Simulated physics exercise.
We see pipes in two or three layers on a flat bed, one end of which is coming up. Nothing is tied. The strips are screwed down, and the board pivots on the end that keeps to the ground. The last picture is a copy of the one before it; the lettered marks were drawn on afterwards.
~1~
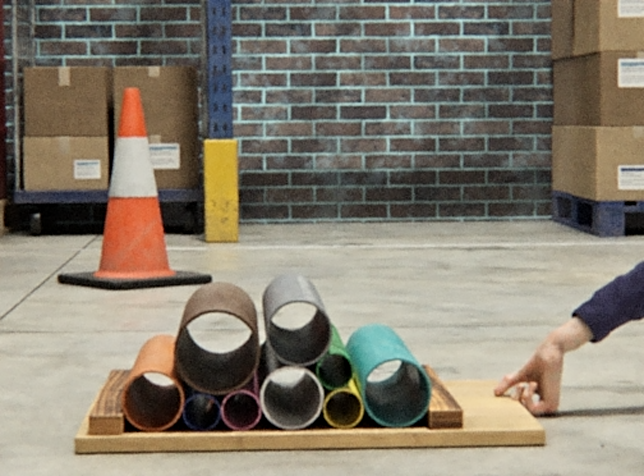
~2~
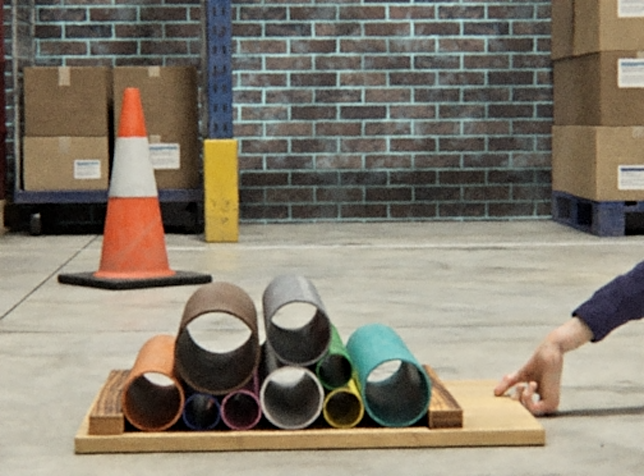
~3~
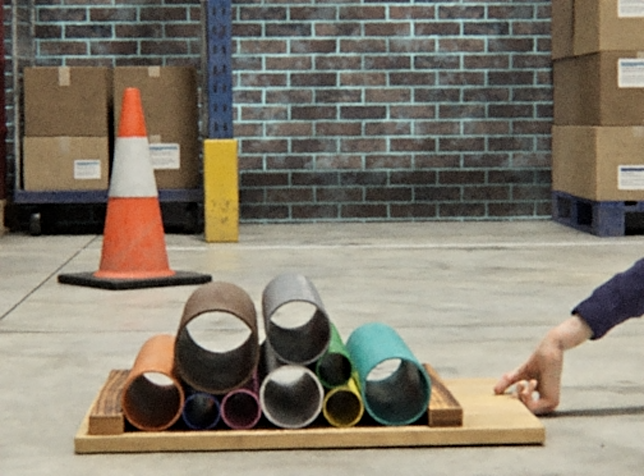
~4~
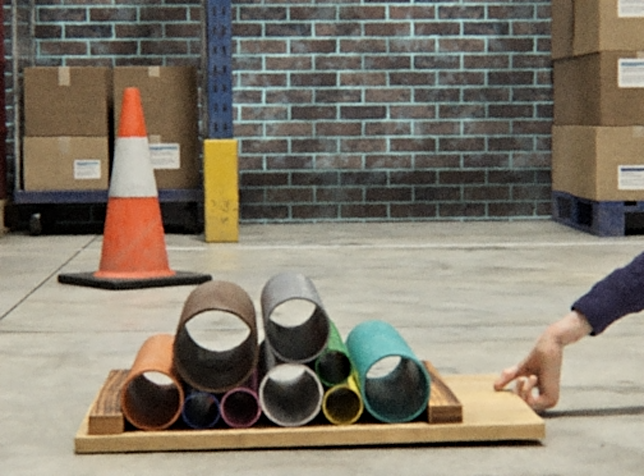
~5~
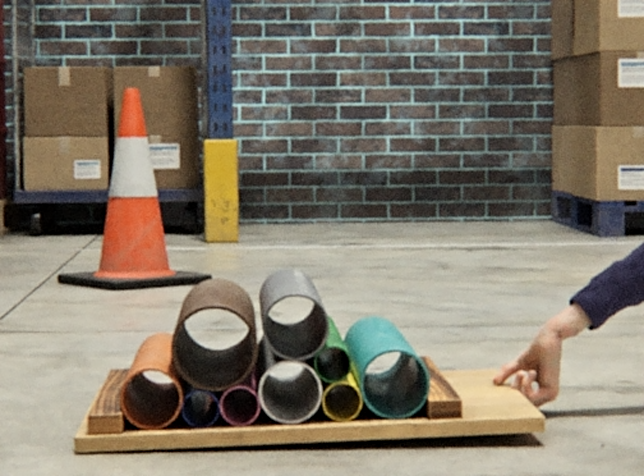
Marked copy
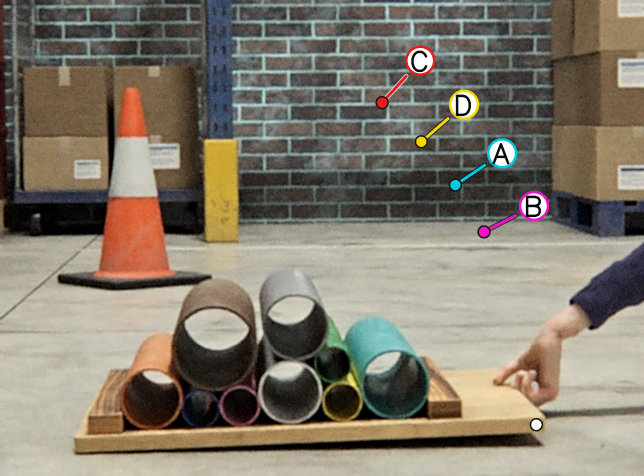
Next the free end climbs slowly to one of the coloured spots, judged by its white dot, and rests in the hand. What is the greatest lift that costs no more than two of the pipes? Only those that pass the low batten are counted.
The answer is mark D.
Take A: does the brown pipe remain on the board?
Yes, with A.
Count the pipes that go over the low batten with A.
At A the number is none.
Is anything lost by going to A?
No, at A.
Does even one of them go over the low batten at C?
Yes.
On the marked copy, A at (455, 185); B at (484, 232); C at (382, 103); D at (421, 142); the white dot at (537, 425).
Taking D. A third of the way, board at 21°.
Two thirds of the way, board at 40°.
When it is over, board at 40°, none over the low batten.
As for the rest, A none over the low batten; B none over the low batten; C five over the low batten.
